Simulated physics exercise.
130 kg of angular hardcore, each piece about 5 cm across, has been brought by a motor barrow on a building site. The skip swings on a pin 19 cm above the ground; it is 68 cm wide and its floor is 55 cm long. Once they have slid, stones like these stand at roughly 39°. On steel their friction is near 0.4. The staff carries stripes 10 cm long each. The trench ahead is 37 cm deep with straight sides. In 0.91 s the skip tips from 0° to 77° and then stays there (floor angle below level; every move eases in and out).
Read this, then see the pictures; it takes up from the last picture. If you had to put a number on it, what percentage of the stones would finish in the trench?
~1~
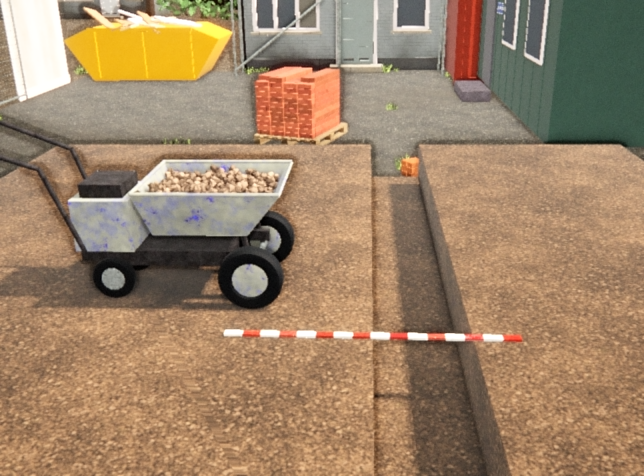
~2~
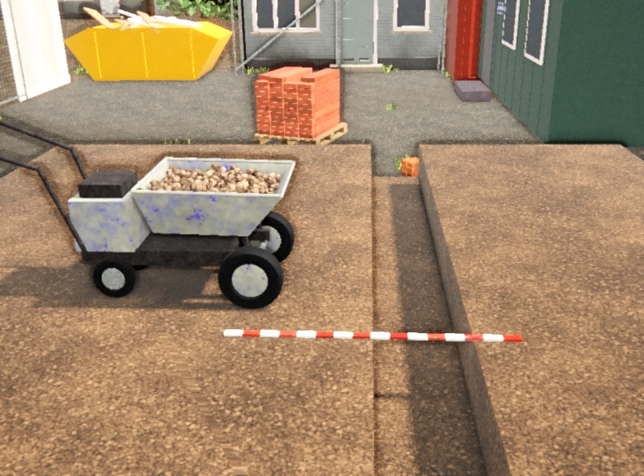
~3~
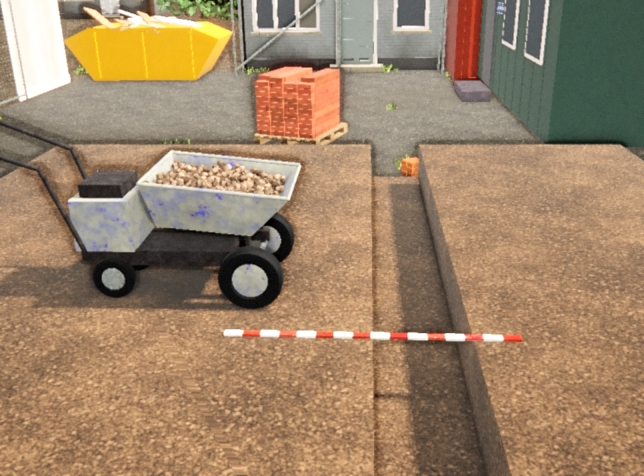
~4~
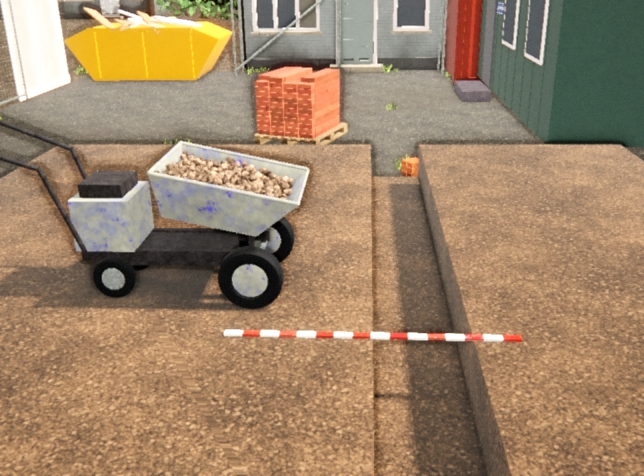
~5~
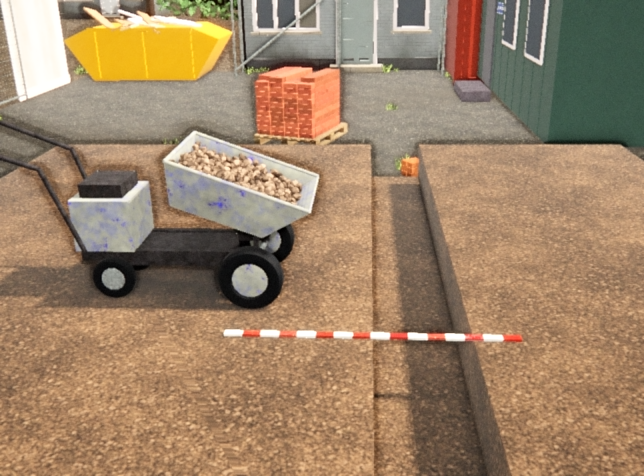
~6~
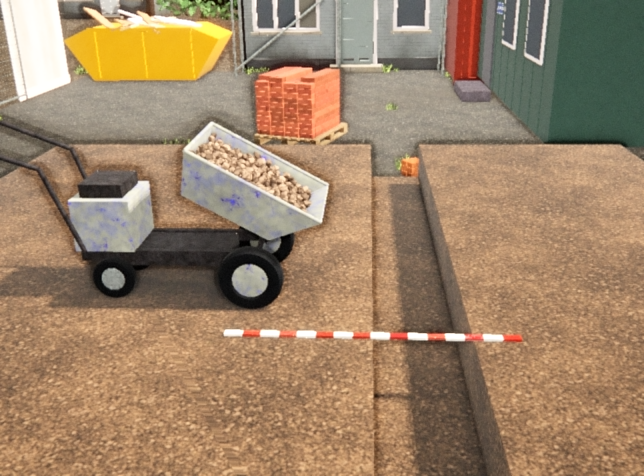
I'd put it at about 75 percent.
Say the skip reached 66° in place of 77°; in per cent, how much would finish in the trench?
Some 60% would finish there.
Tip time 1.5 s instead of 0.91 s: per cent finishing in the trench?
With that timing, about 70 per cent.
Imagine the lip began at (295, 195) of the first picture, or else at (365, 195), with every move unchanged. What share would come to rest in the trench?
First some 100, then 75 per cent.
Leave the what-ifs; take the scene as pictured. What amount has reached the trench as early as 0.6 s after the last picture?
Close to 30 per cent at that time.
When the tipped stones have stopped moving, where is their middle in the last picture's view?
Their middle ends up near (407, 330).
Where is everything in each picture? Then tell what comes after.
In the first picture, lip at (279, 195), floor tilted 0°, highest stones at (207, 176).
In the second picture, lip at (282, 196), floor tilted 2°, highest stones at (203, 174).
In the third picture, lip at (288, 199), floor tilted 6°, highest stones at (200, 169).
In the fourth picture, lip at (298, 204), floor tilted 12°, highest stones at (188, 162).
In the fifth picture, lip at (310, 212), floor tilted 20°, highest stones at (199, 152).
In the sixth picture, lip at (321, 223), floor tilted 29°, highest stones at (212, 145).
Then, 0.3 s after the last picture the floor is at 65°, 100 % in the skip; the foremost stones are at (348, 252).
Then, 0.6 s after the last picture the floor is at 77°, 56 % in the skip, 13 % short of the trench, 31 % in the trench; the foremost stones are at (429, 342).
Then, 1.0 s after the last picture the floor is at 77°, 24 % in the skip, 14 % short of the trench, 62 % in the trench; the foremost stones are at (451, 323).
Then, 2.9 s after the last picture the floor is at 77°, 9 % in the skip, 16 % short of the trench, 75 % in the trench; the foremost stones are at (451, 324).
